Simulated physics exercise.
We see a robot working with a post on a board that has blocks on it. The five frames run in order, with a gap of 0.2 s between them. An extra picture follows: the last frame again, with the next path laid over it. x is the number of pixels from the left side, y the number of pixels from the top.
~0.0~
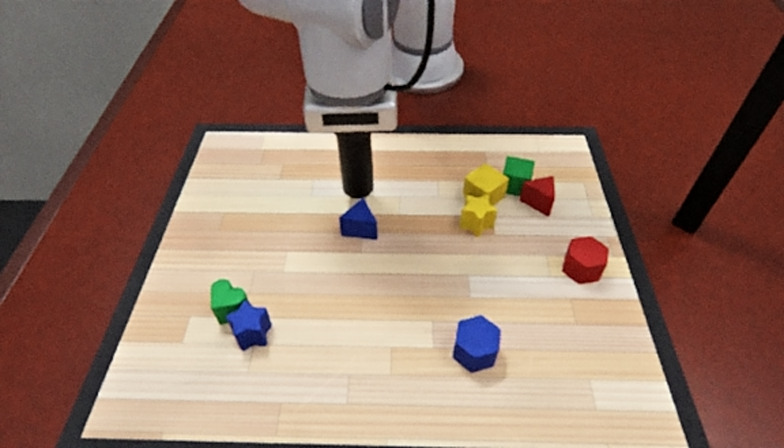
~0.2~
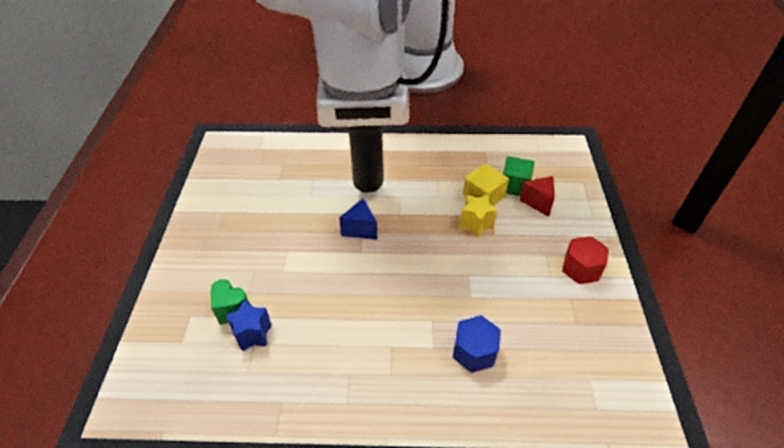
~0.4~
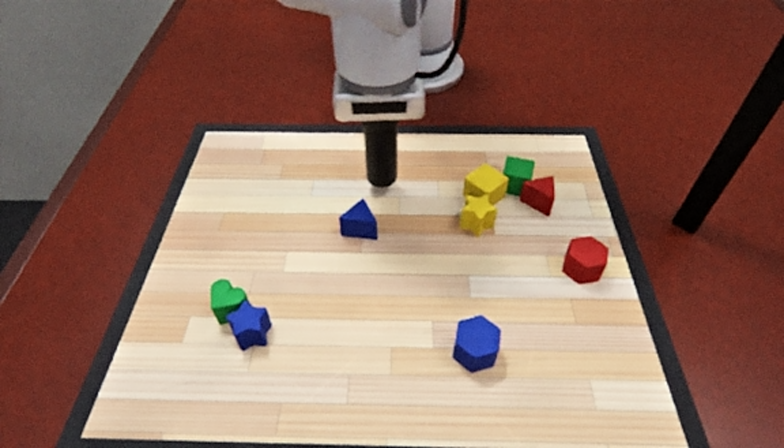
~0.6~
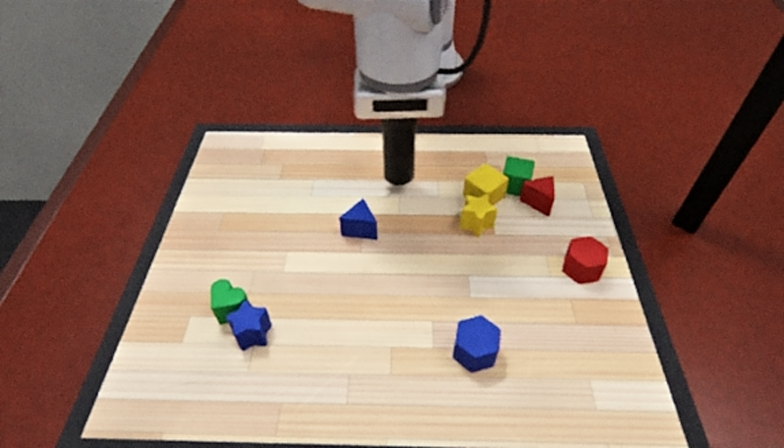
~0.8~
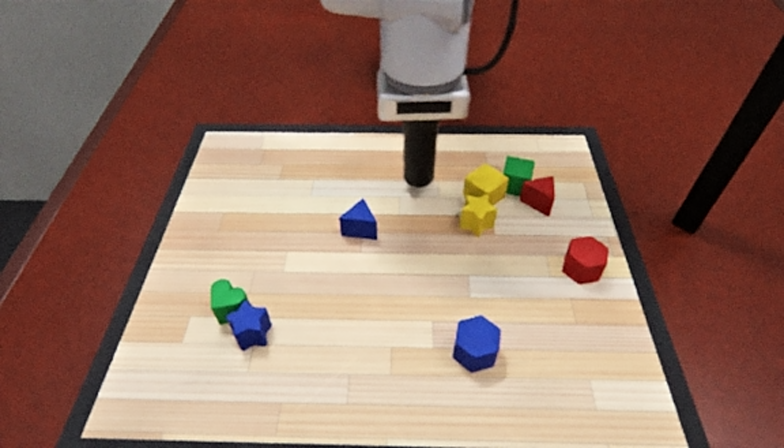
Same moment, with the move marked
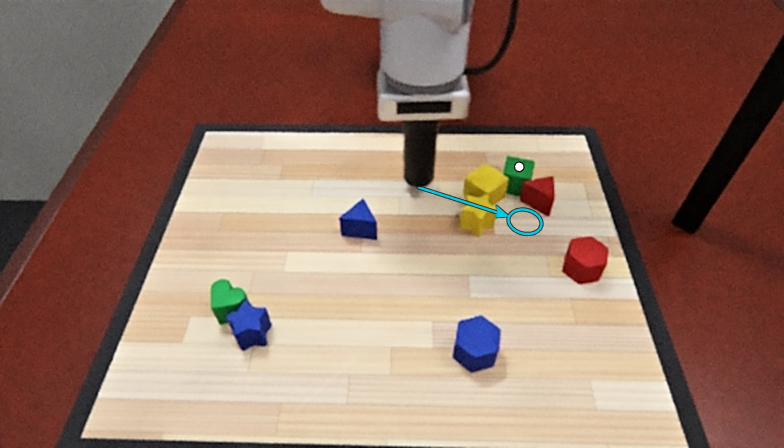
A robot arm moves its black post right above the board while the colored blocks stay still.
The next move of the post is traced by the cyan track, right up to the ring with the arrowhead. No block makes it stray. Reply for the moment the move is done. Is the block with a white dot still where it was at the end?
Answer: No.
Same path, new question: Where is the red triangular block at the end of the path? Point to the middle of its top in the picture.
My best guess is (577, 183).
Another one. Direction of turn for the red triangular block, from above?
Prediction: Clockwise.
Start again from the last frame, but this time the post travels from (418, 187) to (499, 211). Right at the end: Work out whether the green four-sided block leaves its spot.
By the last moment of the path, the green four-sided block has shifted.
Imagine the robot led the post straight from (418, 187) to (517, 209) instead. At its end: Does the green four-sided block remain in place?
No
The line goes straight from (418, 187) to (525, 222); the dot is on the green four-sided block.
What follows on the original path. One third of the way, post at (454, 188); yellow four-sided block at (492, 179); green four-sided block at (522, 166).
Two thirds of the way, post at (491, 199); yellow star at (487, 212), turned 20° clockwise; yellow four-sided block at (528, 184), turned 25° anticlockwise; green four-sided block at (536, 162), turned 60° anticlockwise; red triangular block at (566, 188), turned 25° clockwise.
At the end, post at (528, 211); yellow star at (490, 213), turned 40° clockwise; yellow four-sided block at (552, 186), turned 70° anticlockwise; green four-sided block at (538, 161), turned 75° anticlockwise; red triangular block at (577, 183), turned 25° clockwise.
